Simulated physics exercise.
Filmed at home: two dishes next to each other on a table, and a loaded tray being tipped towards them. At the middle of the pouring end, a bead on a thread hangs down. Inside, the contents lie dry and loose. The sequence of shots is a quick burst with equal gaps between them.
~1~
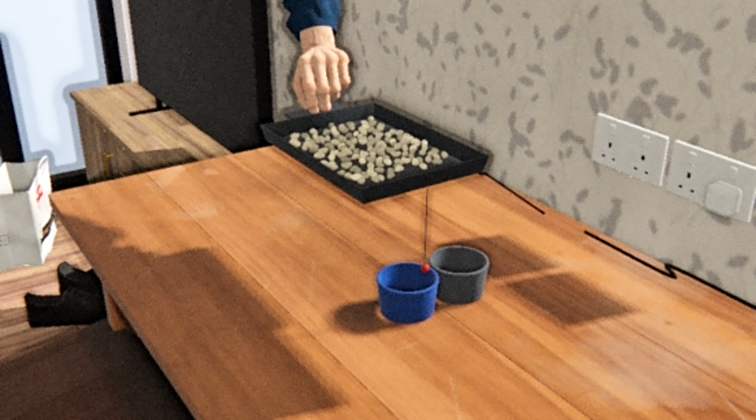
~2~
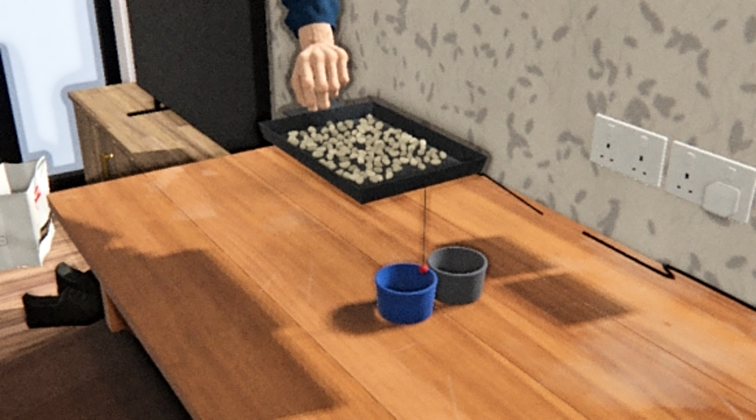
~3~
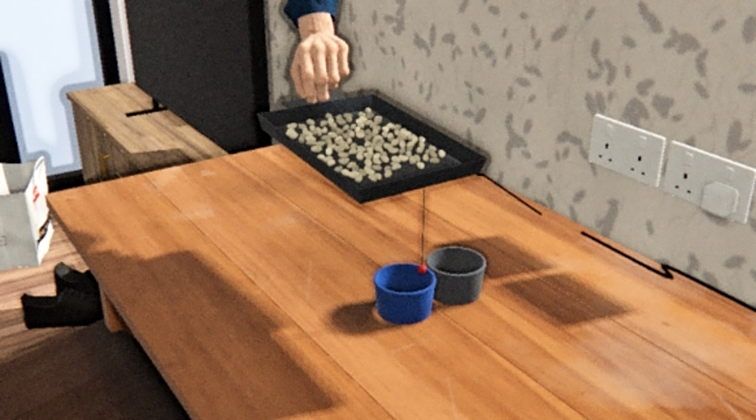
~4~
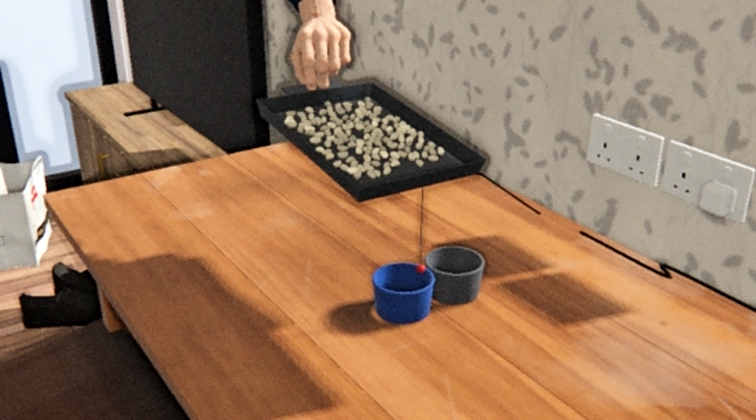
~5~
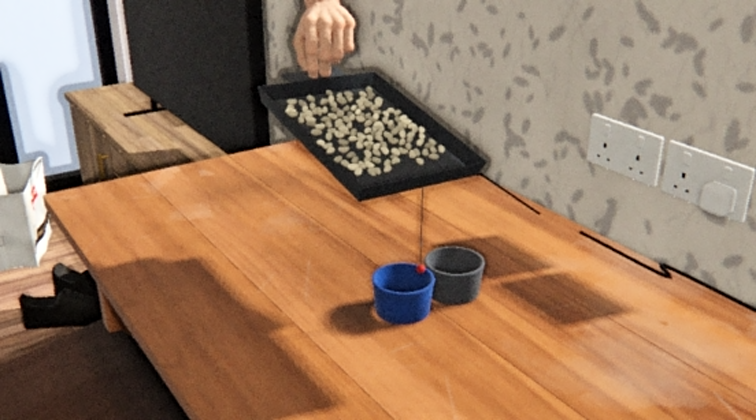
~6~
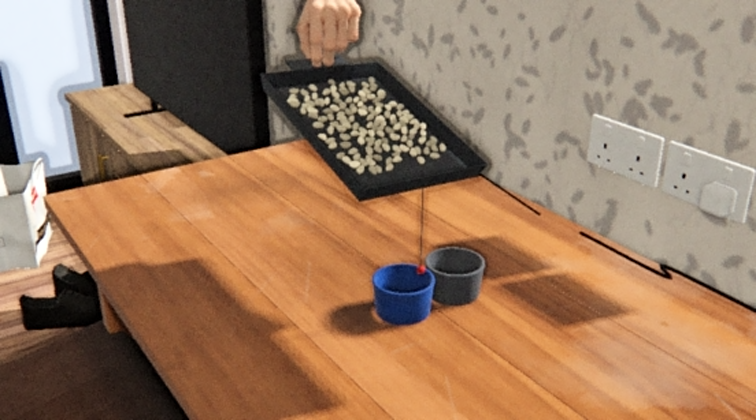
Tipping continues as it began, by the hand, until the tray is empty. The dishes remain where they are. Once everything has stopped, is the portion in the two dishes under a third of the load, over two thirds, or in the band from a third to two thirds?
So the dishes end up with below a third of the load.
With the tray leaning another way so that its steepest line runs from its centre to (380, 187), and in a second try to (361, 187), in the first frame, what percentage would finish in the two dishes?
Lab note: Try one about 0 %, try two 0 %.
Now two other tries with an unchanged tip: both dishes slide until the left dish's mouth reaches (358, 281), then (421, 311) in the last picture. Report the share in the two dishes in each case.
In order, 0 % and 50 %.
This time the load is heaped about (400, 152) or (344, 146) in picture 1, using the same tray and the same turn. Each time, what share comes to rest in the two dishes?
In order, about 0 and 0 in a hundred.
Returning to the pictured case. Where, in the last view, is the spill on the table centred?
Their middle ends up at roughly (497, 323).
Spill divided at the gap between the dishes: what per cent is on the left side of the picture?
I make it about 0 percent or so.
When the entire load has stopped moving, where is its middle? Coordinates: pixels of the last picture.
Centre at rest, last view: Approx. (497, 323).
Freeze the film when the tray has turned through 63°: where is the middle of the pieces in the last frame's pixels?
The middle of the load sits near (445, 164).
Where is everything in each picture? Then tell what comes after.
The first picture shows corners of the pouring end at (363, 186) and (483, 155), level; middle of the load at (371, 149), white beans; left dish at (425, 303); right dish at (476, 285); bead on its thread at (425, 269).
The second picture shows corners of the pouring end at (362, 187) and (482, 156), level; middle of the load at (369, 148).
The third picture shows corners of the pouring end at (361, 187) and (481, 157), tipped barely, lowest at the right corner; middle of the load at (368, 144).
The fourth picture shows corners of the pouring end at (361, 186) and (480, 158), tipped a little, lowest at the right corner; middle of the load at (367, 137).
The fifth picture shows corners of the pouring end at (362, 185) and (481, 160), tipped a little, lowest at the right corner; middle of the load at (368, 130).
The sixth picture shows corners of the pouring end at (363, 186) and (482, 162), tipped clearly, lowest at the right corner; middle of the load at (370, 125); left dish at (421, 305); right dish at (472, 286).
Soon after the last picture, tray tipped steeply; nearly all on the tray; a stray few outside both; a stray few in the air.
A little later, tray tipped past a quarter turn; about half on the tray; about a quarter outside both; about a quarter in the air.
Later still, tray tipped past a quarter turn; a stray few in the right dish; nearly all outside both.
At rest, tray tipped past a quarter turn; none in the left dish; a stray few in the right dish; nearly all outside both.
